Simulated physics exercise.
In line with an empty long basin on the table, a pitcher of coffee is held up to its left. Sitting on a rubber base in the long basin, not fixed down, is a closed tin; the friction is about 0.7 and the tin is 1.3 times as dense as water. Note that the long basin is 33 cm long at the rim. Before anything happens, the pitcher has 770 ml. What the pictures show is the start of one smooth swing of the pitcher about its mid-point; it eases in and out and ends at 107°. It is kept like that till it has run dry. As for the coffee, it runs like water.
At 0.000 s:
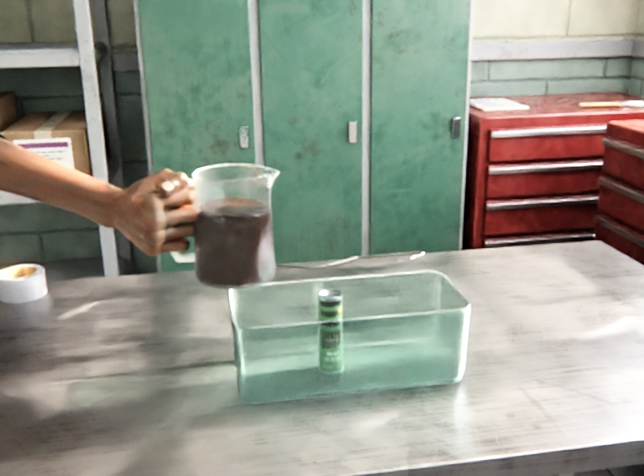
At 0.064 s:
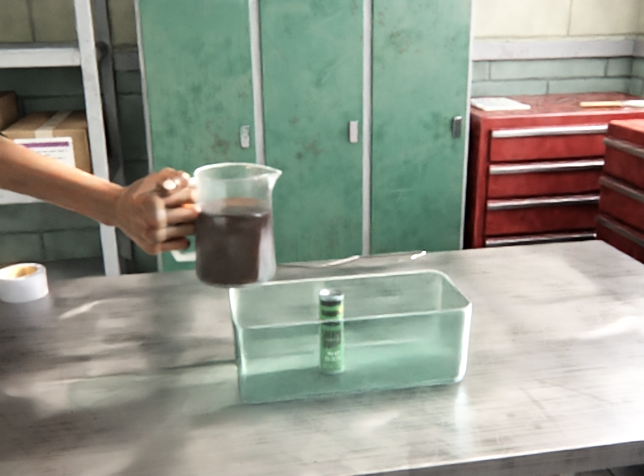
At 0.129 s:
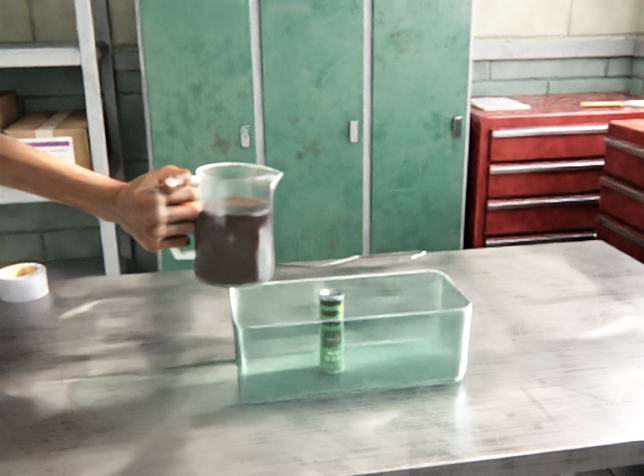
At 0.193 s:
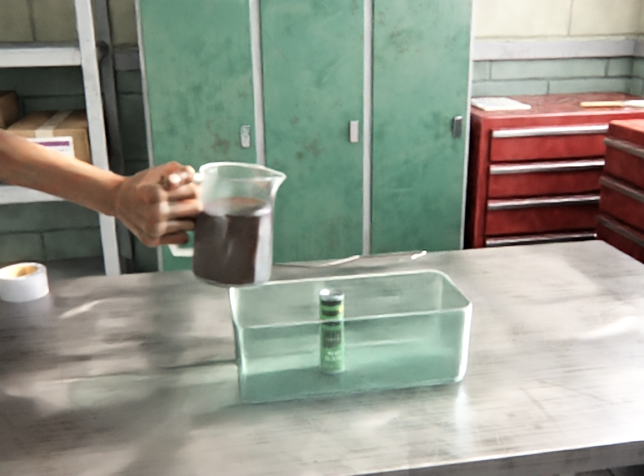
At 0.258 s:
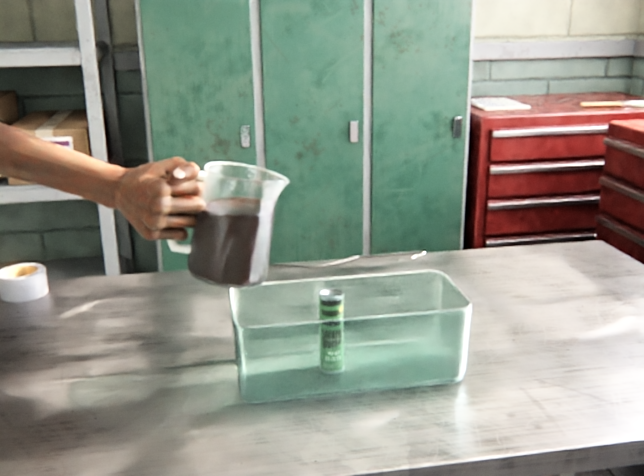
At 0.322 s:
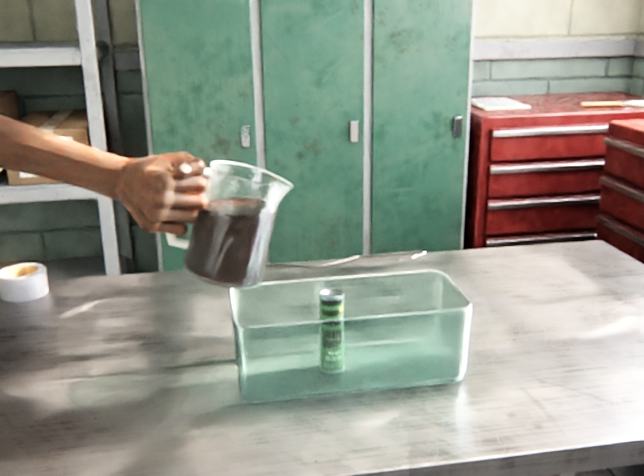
At first, a hand holds a clear pitcher of dark coffee upright above a metal table, to the left of a long glass basin with a small green tin standing inside. The hand then gradually tilts the pitcher to the right, toward the basin, while the basin and tin stay still.
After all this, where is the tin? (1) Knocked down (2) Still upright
The answer is 1.
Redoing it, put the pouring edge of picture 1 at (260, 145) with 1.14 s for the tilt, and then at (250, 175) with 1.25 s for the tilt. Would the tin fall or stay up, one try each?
Run one: It tumbles. Run two: It tumbles.
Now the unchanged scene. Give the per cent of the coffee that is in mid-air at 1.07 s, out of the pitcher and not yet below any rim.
Around 20 per cent of the liquid is in flight.
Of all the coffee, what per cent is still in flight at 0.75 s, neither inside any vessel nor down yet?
Roughly 6 %.
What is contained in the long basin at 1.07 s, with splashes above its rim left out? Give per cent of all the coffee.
That comes to about 38 percent.
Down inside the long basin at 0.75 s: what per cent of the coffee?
0 %, more or less.
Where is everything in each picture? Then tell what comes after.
Tilt 0°; pouring edge (279, 171); surface from (196, 208) to (268, 203); the long basin's rim runs from (231, 308) to (455, 289); the tin's top is at (330, 298), in the first picture.
Tilt 1°; pouring edge (280, 171); surface from (196, 207) to (269, 203), in the second picture.
Tilt 3°; pouring edge (282, 173); surface from (198, 207) to (269, 203), in the third picture.
Tilt 6°; pouring edge (285, 176); surface from (198, 208) to (271, 203), in the fourth picture.
Tilt 11°; pouring edge (289, 180); surface from (199, 208) to (271, 203), in the fifth picture.
Tilt 17°; pouring edge (293, 185); surface from (199, 212) to (274, 204), in the sixth picture.
After 0.75 s the tilt is 70° and 94 per cent is still to pour; the tin stands where it began.
After 1.07 s the tilt is 101° and 43 per cent is still to pour; the tin stands where it began.
After 1.39 s the tilt is 107° and 7 per cent is still to pour; the tin leans 13°.
After 1.75 s the tilt is 107° and 0 per cent is still to pour; the tin lies on its side.
In the end the tin lies on its side.
